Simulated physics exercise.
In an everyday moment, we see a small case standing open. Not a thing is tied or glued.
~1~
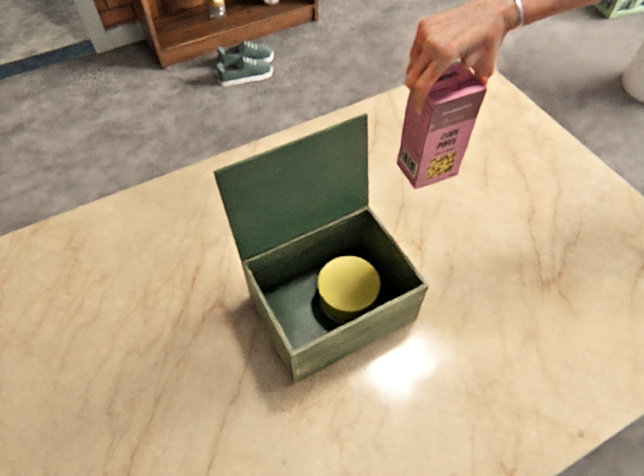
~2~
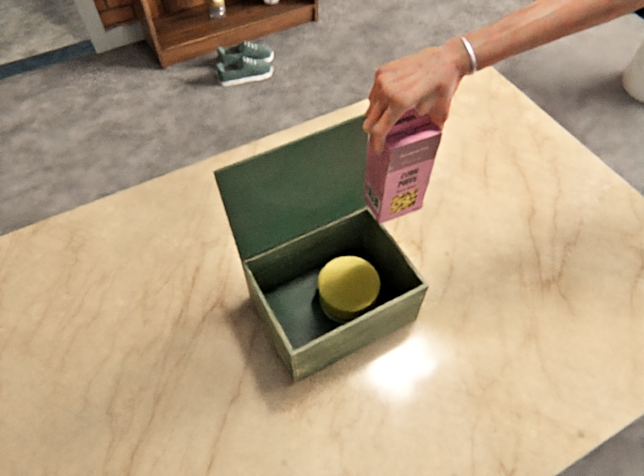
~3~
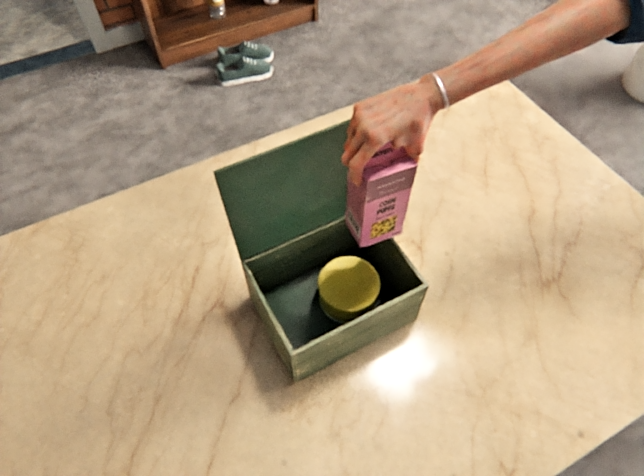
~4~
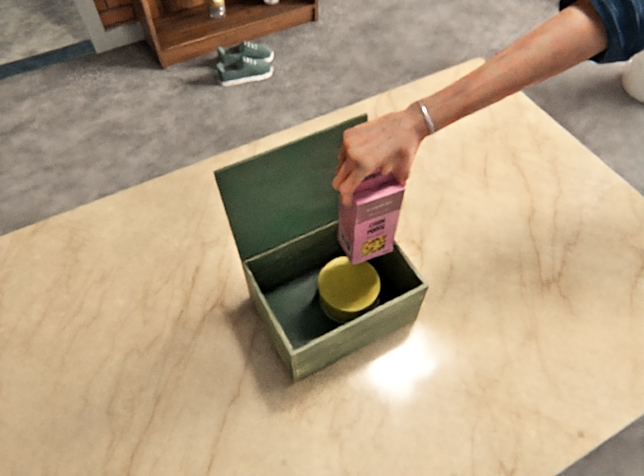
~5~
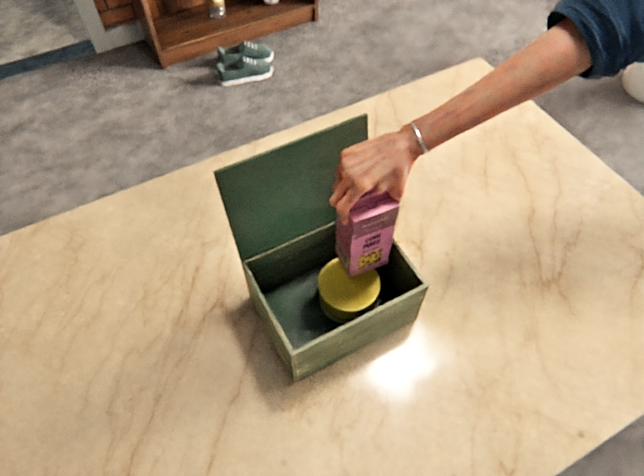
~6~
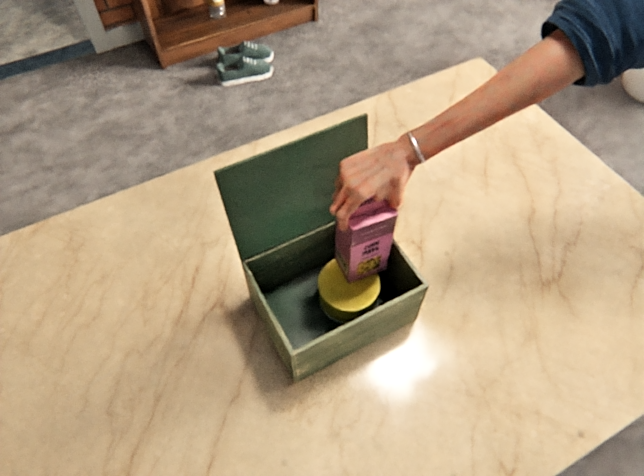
On a pale marble-patterned tabletop, a hand holding a pink carton moves left and down toward an open green case with a yellow tub inside, lowering the carton into the case behind the tub and keeping hold of it.
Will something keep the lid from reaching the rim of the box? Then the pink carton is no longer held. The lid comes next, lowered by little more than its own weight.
Yes, it stays propped open.
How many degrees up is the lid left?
Some 70°.
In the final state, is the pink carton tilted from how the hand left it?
Well, the pink carton stays just as set.
Then, 1.10 s after the last picture, lid starting down.
Then, 2.10 s after the last picture, lid 71° above the rim.
At rest, lid 71° above the rim; both in place. Seen from the same camera at the end, pink carton near (363, 239).
